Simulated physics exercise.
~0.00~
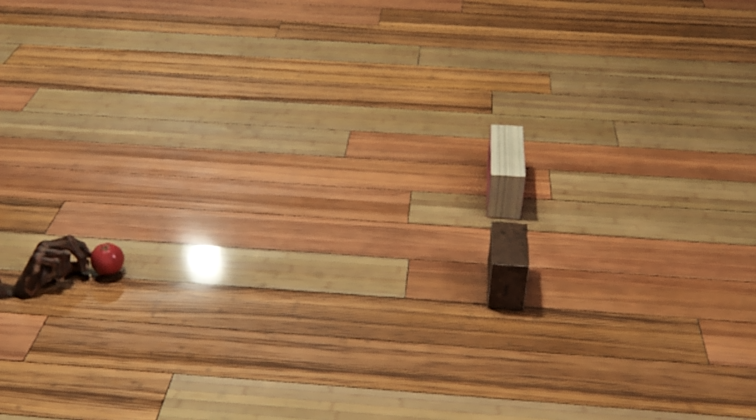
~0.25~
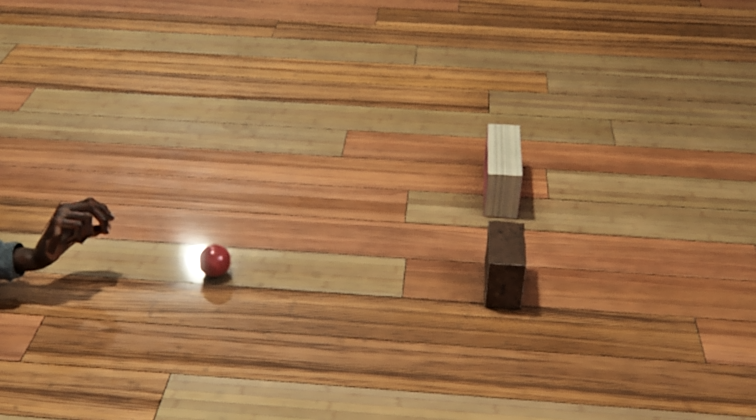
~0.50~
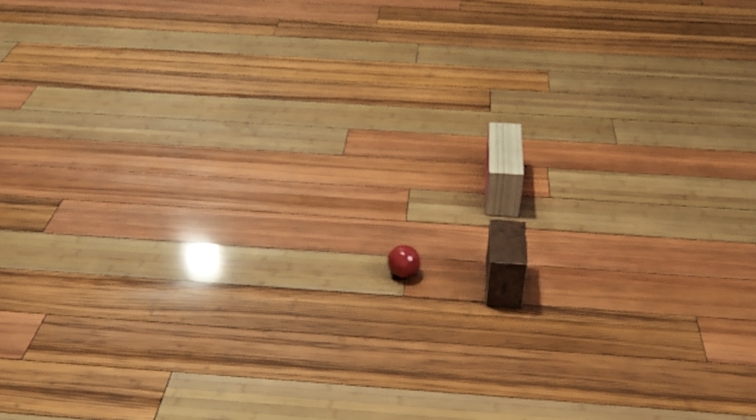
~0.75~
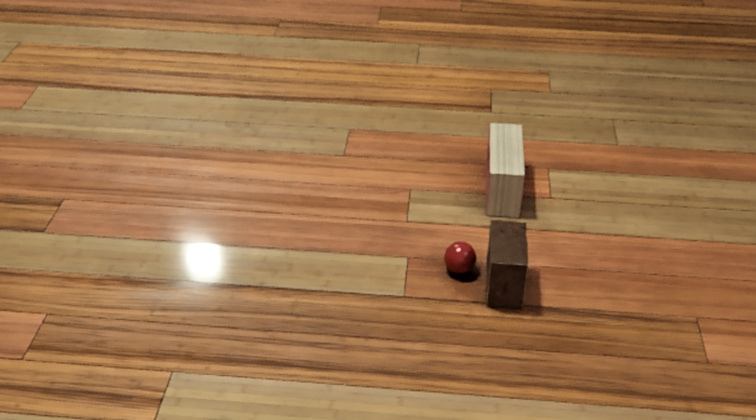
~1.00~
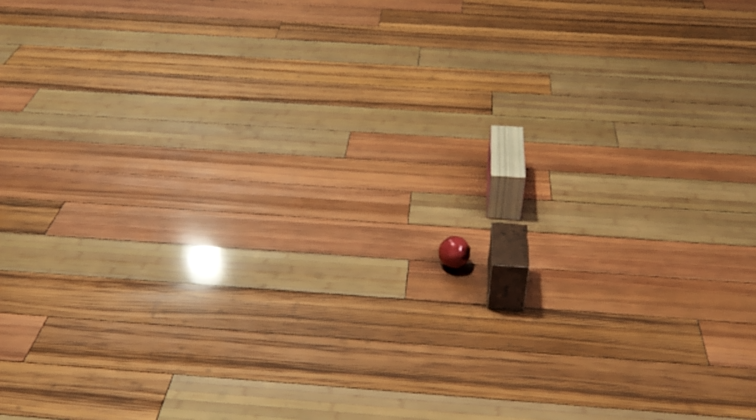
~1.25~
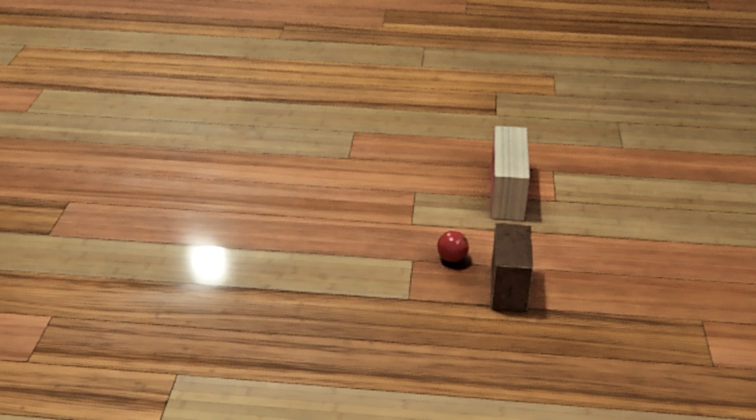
The footage shows a hand releasing a small red ball that rolls right across a wooden floor toward a dark brown block standing near a pale block. The hand withdraws, and the ball is stopped at the brown block, bouncing back slightly to rest just left of it.
